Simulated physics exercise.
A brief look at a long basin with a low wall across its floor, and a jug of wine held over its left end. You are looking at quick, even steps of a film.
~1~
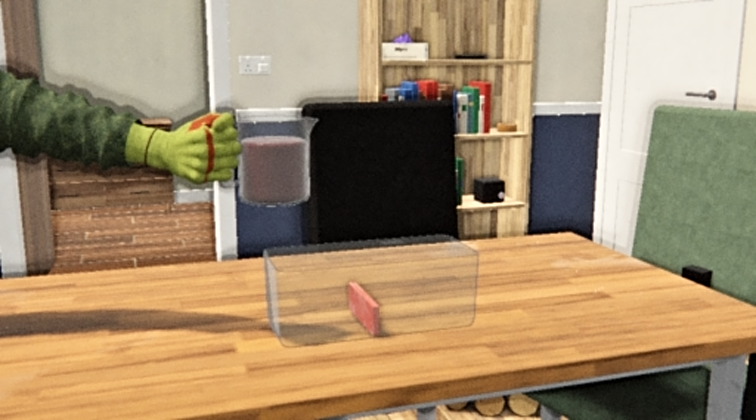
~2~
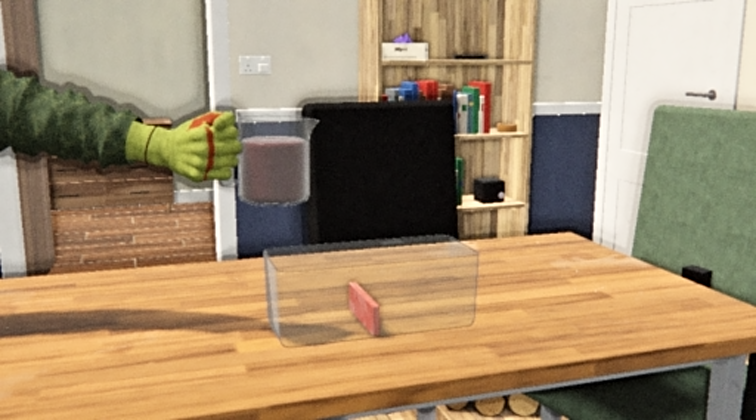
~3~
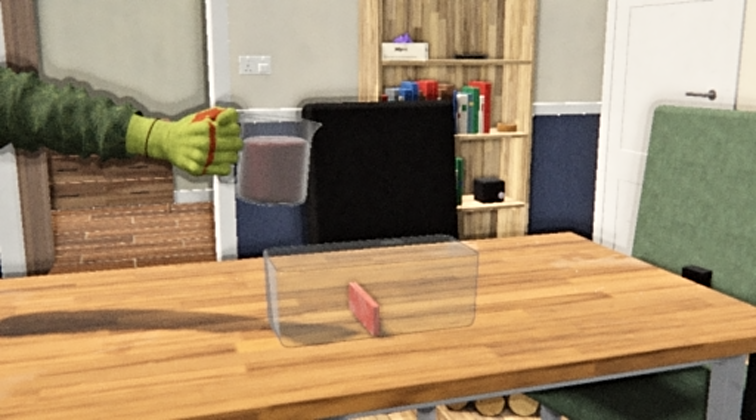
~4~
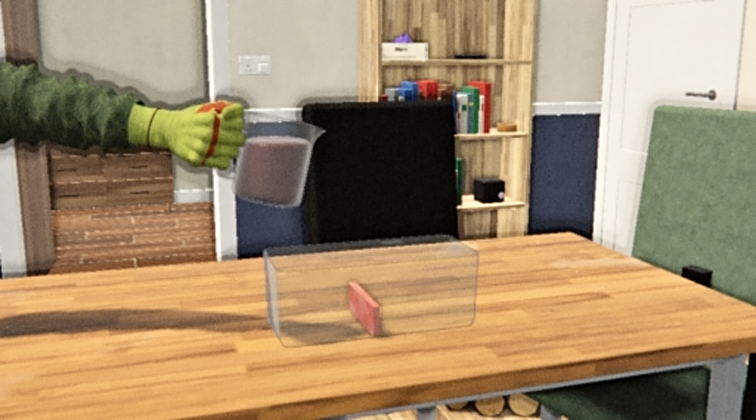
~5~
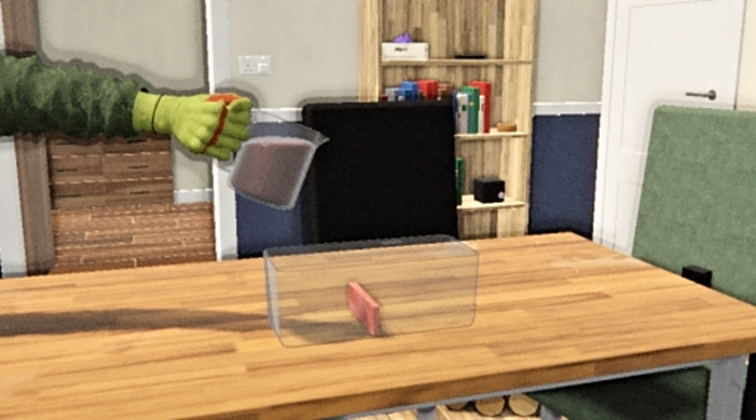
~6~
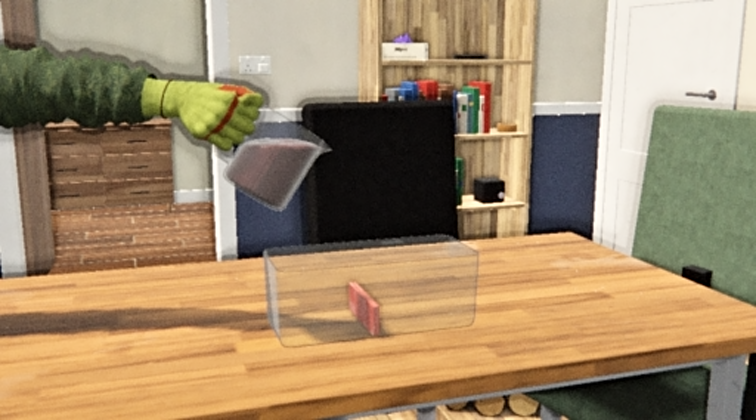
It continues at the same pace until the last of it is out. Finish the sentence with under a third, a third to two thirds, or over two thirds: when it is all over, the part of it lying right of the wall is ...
... a third to two thirds.
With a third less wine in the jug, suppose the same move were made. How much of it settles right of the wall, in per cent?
Best guess: Around 20 %.
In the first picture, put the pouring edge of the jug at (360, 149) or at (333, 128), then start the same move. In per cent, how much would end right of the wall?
About 95 per cent, then about 80 per cent.
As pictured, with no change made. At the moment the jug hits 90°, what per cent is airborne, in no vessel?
25 %.
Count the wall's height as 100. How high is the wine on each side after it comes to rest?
I get 40 % for the left and 30 % for the right.
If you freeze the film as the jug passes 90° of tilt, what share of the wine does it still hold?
Some 70 per cent has not yet come out.
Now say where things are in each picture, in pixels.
Tilt 0°; pouring edge (318, 119); surface from (239, 142) to (305, 139); the long basin's rim runs from (270, 262) to (464, 245); the wall's top is at (364, 295), in the first picture.
Tilt 2°; pouring edge (319, 120); surface from (240, 142) to (306, 139), in the second picture.
Tilt 6°; pouring edge (321, 123); surface from (241, 141) to (307, 140), in the third picture.
Tilt 13°; pouring edge (325, 129); surface from (242, 143) to (309, 140), in the fourth picture.
Tilt 22°; pouring edge (329, 138); surface from (240, 149) to (314, 142), in the fifth picture.
Tilt 33°; pouring edge (331, 149); surface from (233, 160) to (322, 145), in the sixth picture.
A moment on, the jug is tipped on its side and 69 per cent is still to pour, 2 is left of the wall and 5 right of it.
Next, the jug is tipped right over and 21 per cent is still to pour, 24 is left of the wall and 36 right of it.
Then the jug is tipped right over and 4 per cent is still to pour, 42 is left of the wall and 48 right of it.
Later the jug is tipped right over and 1 per cent is still to pour, 49 is left of the wall and 49 right of it.
At rest 50 per cent lies left of the wall, 49 right of it and 1 outside.
